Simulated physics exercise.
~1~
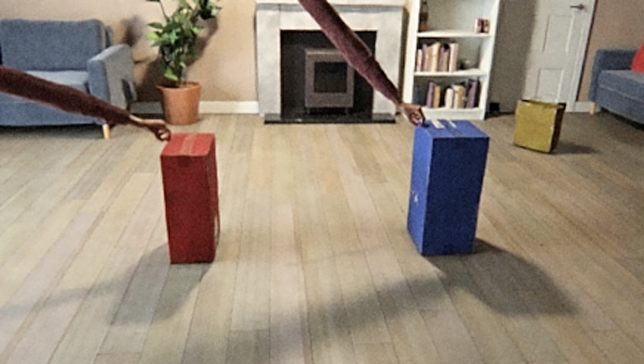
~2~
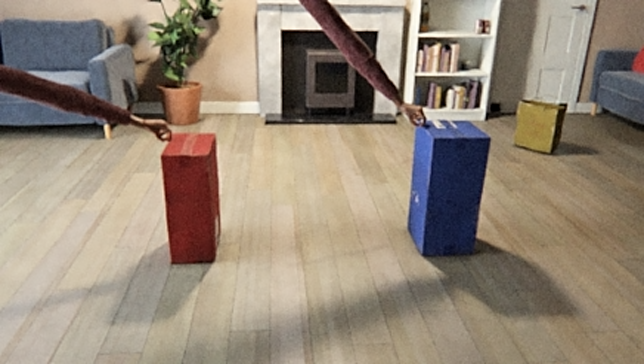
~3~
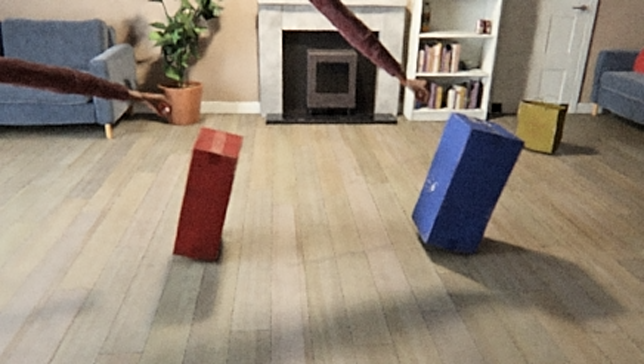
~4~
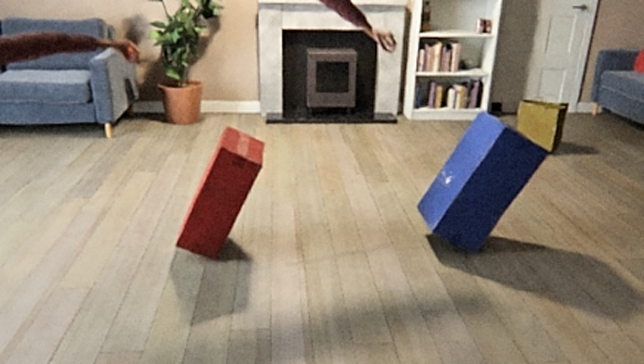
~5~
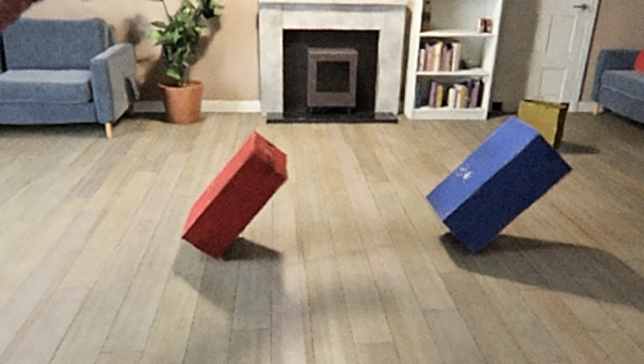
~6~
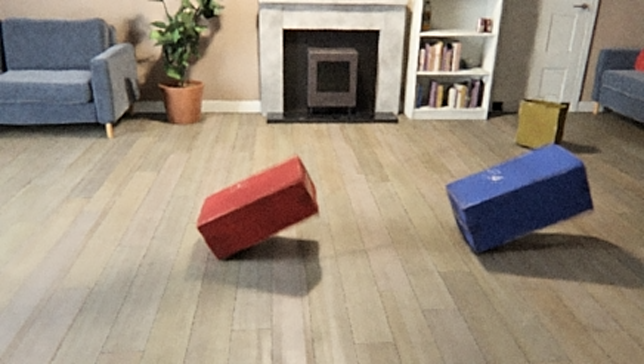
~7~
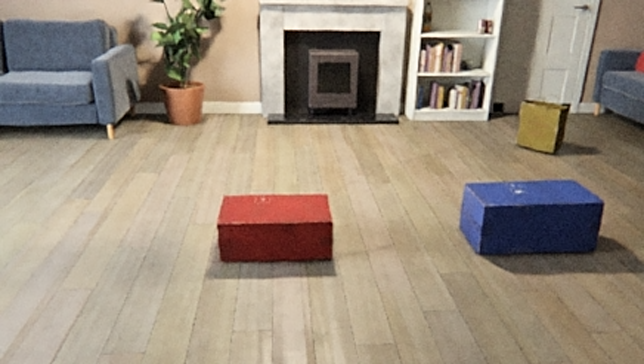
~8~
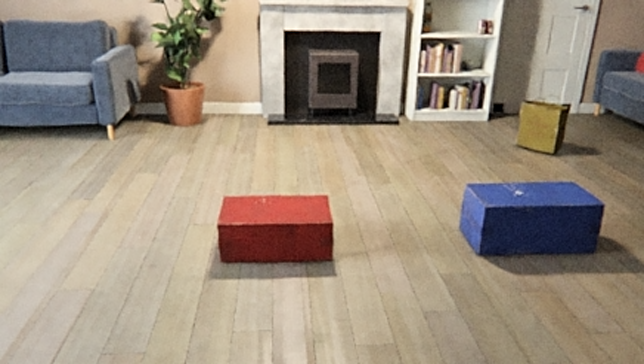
Living room floor, two hands pushing a red parcel and a blue parcel rightward until both topple and lie on their sides.
